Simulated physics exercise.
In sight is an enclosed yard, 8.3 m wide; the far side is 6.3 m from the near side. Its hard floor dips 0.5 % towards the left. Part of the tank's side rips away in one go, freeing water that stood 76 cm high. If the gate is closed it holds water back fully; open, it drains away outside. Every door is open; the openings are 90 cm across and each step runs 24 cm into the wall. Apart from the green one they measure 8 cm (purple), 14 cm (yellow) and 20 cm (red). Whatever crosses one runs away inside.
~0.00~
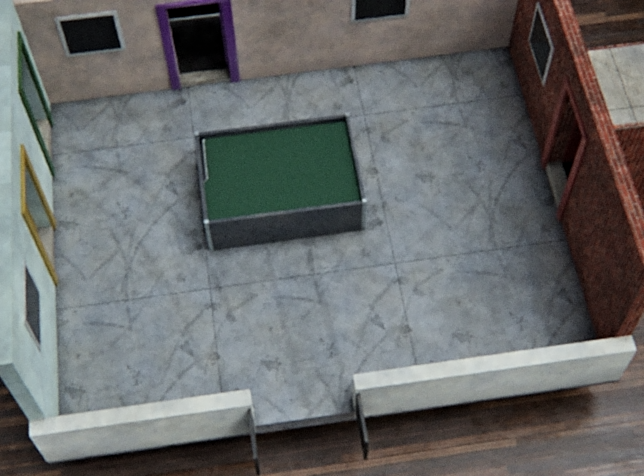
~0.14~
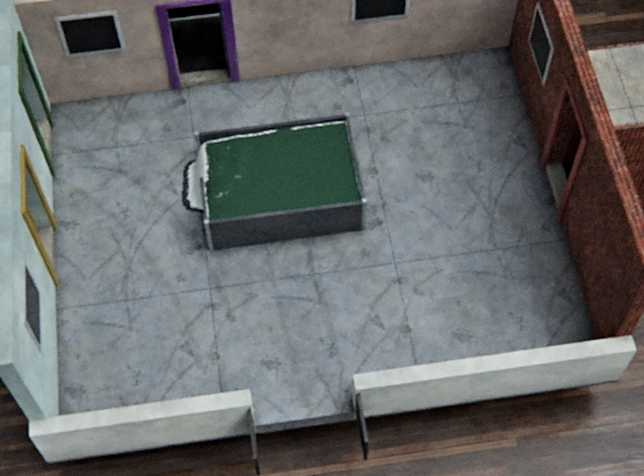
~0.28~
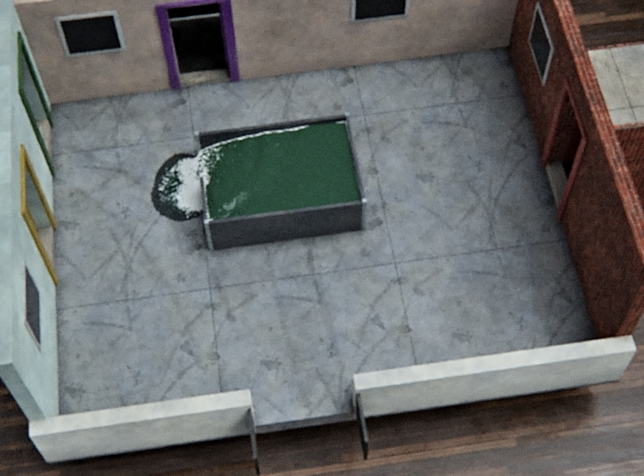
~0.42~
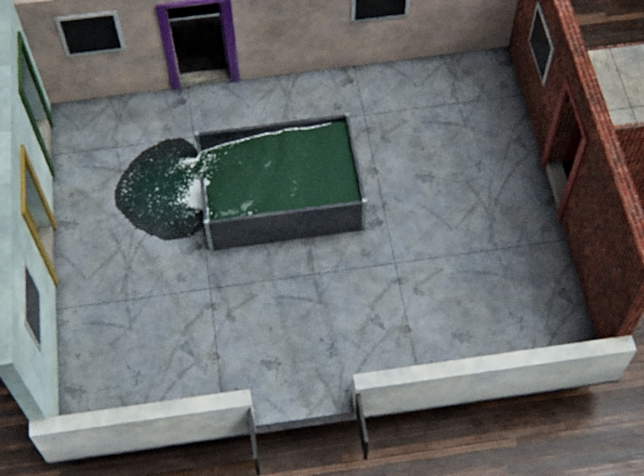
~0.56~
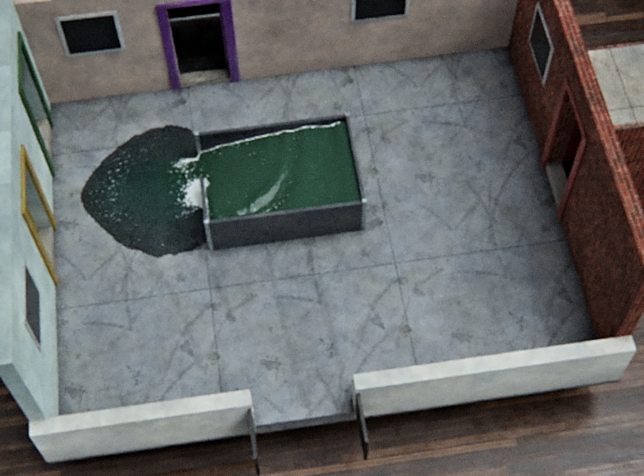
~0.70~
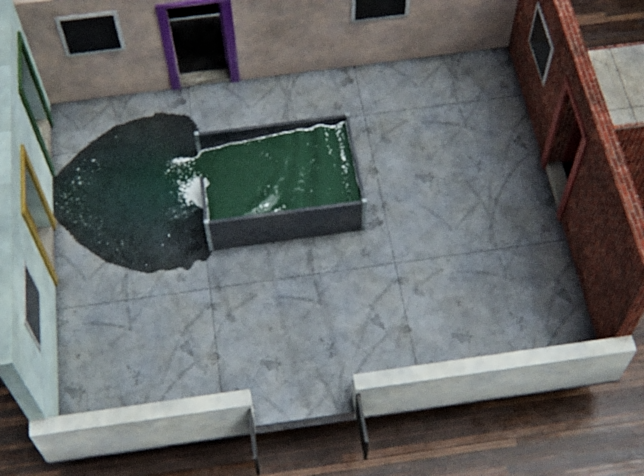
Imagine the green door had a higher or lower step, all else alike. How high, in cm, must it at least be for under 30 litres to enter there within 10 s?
At least 24 cm or so.
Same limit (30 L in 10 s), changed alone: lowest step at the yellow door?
About 20 cm at yellow.
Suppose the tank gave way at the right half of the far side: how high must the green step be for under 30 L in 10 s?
Then roughly 15 cm.
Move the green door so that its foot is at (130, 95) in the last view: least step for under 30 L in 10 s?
About 14.0 cm.
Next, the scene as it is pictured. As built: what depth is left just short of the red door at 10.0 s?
About 4.0 cm.
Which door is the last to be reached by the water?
It is the red one.
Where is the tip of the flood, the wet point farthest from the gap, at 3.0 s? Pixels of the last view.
Around (61, 438).
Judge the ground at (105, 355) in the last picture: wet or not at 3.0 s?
It is flooded.
After 1.4 s water covers 20 % of the floor, deepest (38 cm) near (192, 178); 28 cm at the green door, 0 litres in over its 25 cm step.
After 3.0 s water covers 25 % of the floor, deepest (30 cm) near (54, 196); 27 cm at the green door, 21 litres in over its 25 cm step.
After 10.0 s water covers 95 % of the floor, deepest (12 cm) near (61, 438); 11 cm at the green door, 24 litres in over its 25 cm step.
At the green door as built, the water arrived by 0.9 s and peaked near 33 cm at 2.4 s.
Run again over the same 10 s with other heights there, 48 litres in over 22 cm, 8 litres over 29.5 cm. The limit of 30 litres is kept from about 24 cm up.
